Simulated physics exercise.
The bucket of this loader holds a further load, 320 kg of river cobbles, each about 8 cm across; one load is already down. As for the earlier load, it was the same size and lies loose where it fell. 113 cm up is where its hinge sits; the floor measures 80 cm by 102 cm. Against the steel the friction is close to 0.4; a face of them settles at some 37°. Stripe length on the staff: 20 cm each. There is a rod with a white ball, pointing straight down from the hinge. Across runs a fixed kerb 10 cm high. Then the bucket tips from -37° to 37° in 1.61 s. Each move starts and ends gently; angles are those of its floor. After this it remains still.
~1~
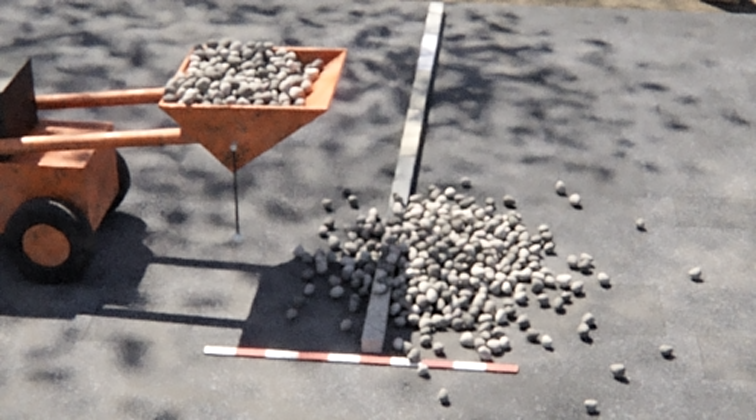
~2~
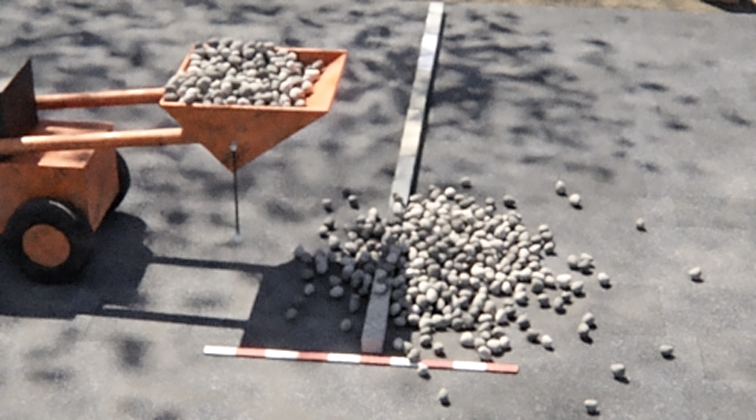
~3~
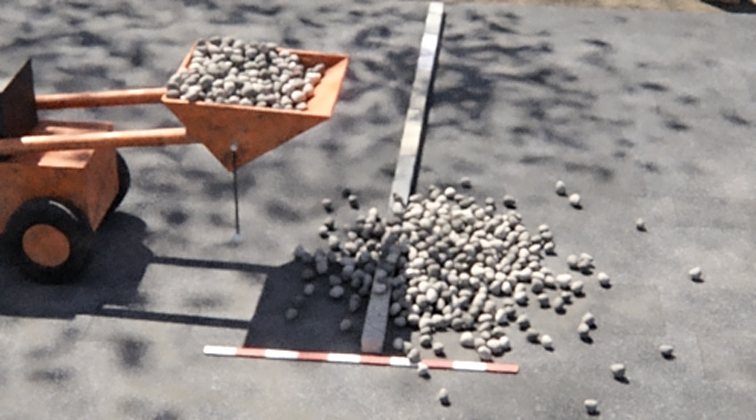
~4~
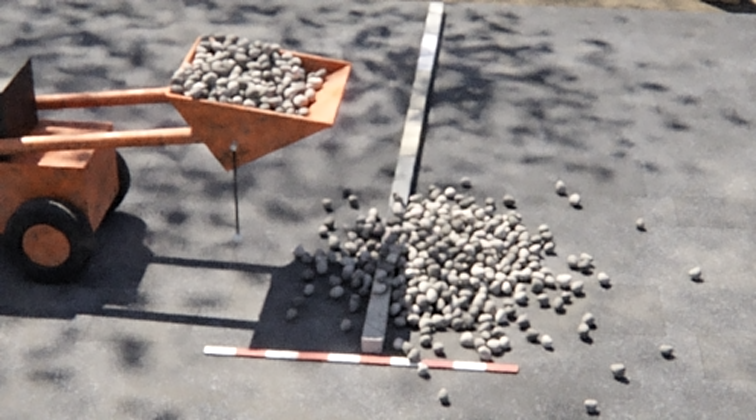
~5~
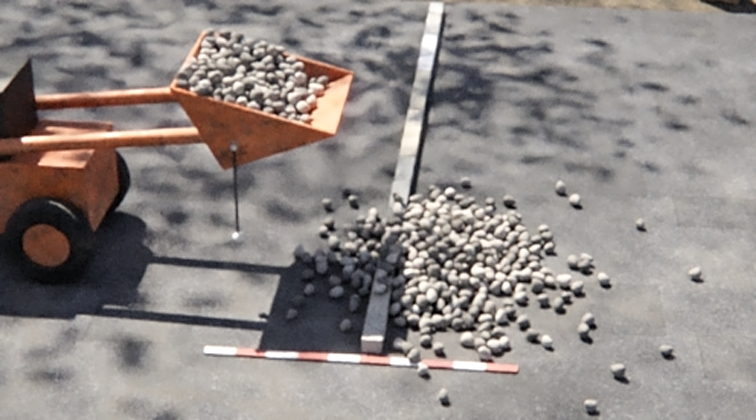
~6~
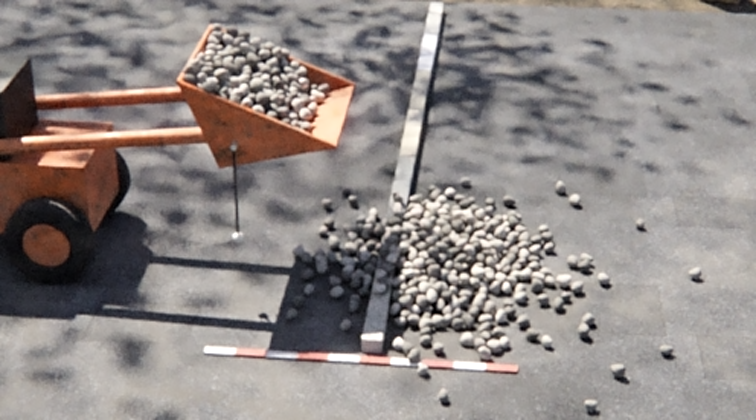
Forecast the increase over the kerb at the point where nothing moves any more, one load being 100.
I would say 19 per cent.
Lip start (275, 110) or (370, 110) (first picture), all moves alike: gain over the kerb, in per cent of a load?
Case one about 0 %, case two about 65 %.
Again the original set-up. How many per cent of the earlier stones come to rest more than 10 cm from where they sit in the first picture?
Around 5 in a hundred.
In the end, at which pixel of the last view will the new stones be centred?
Their middle is at about (363, 246).
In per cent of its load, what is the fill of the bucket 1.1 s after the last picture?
Estimate: 35 % remaining inside, roughly.
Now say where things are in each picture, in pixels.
The first picture shows lip at (327, 110), floor tilted -37°, highest stones at (238, 48). The earlier load is highest near (419, 236), 21 cm above ground level, 17 % on this side of the kerb, 84 % over the kerb.
The second picture shows lip at (328, 112), floor tilted -36°, highest stones at (234, 50).
In the third picture, the bucket is at -33°, its lip at (330, 117); the top of the load is at (232, 47).
The fourth picture shows lip at (333, 125), floor tilted -28°, highest stones at (230, 47).
The fifth picture shows lip at (335, 135), floor tilted -21°, highest stones at (226, 42).
In the sixth picture, the bucket is at -14°, its lip at (336, 147); the top of the load is at (223, 41).
Then, 0.6 s after the last picture the floor is at 26°; in per cent of one load, 96 in the bucket, 20 on this side of the kerb, 84 over the kerb; the foremost stones are at (623, 291).
Then, 1.1 s after the last picture the floor is at 37°; in per cent of one load, 34 in the bucket, 81 on this side of the kerb, 86 over the kerb; the foremost stones are at (623, 291).
Then, 1.5 s after the last picture the floor is at 37°; in per cent of one load, 3 in the bucket, 100 on this side of the kerb, 98 over the kerb; the foremost stones are at (623, 291).
Then, 4.0 s after the last picture the floor is at 37°; in per cent of one load, 0 in the bucket, 97 on this side of the kerb, 103 over the kerb; the foremost stones are at (623, 291). Net gain over the kerb, 19.
